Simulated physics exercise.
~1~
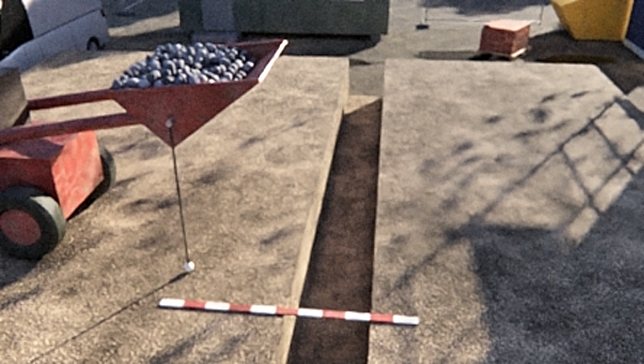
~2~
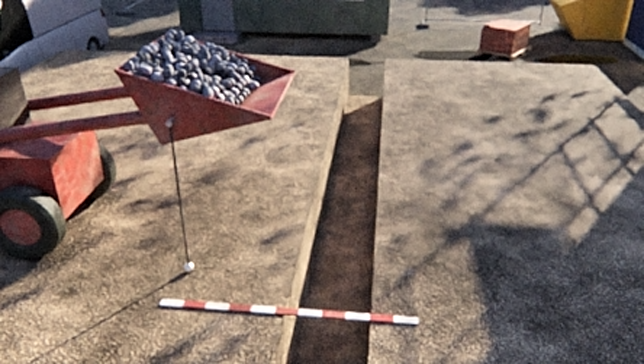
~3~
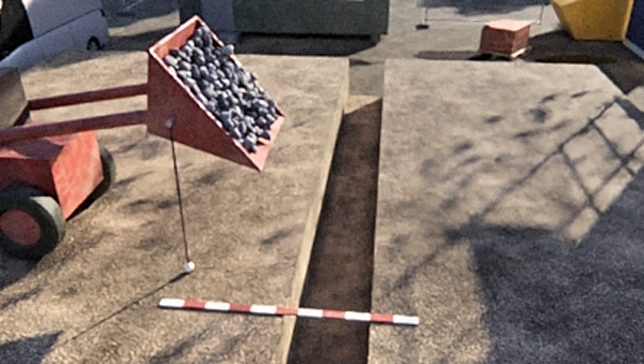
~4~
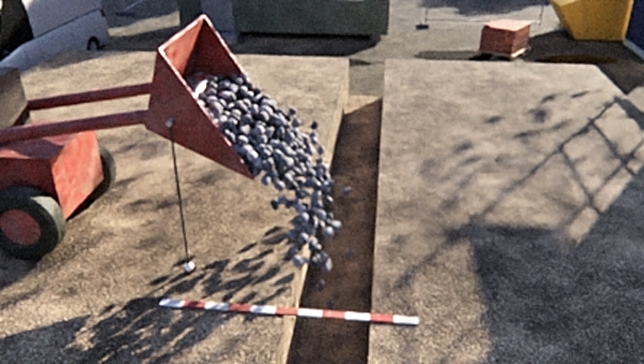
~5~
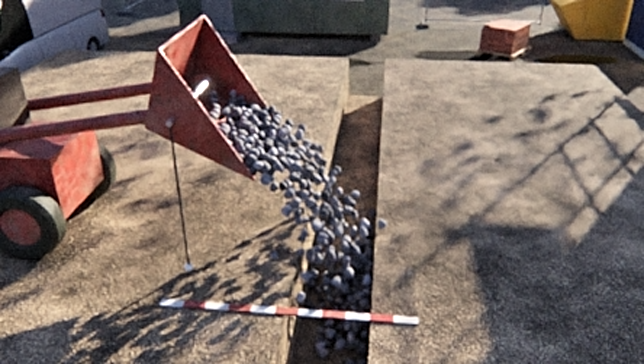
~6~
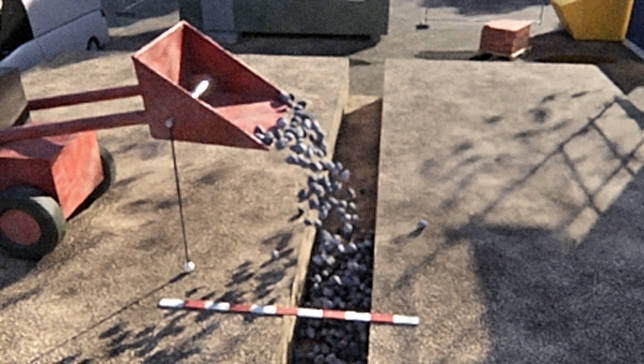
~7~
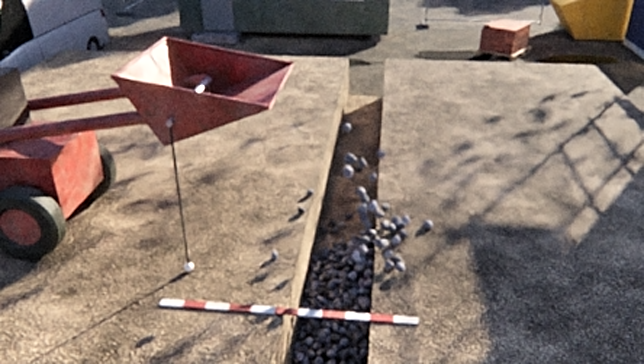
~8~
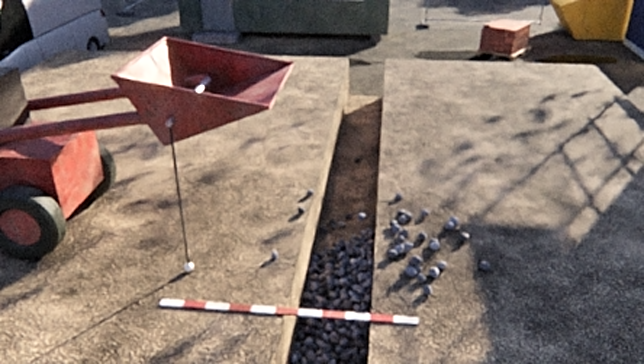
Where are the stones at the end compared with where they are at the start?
At the start the stones are heaped in the red bucket at the upper left. By the end most of them lie lower down and further right in the trench, with a few scattered on the ground on either side.
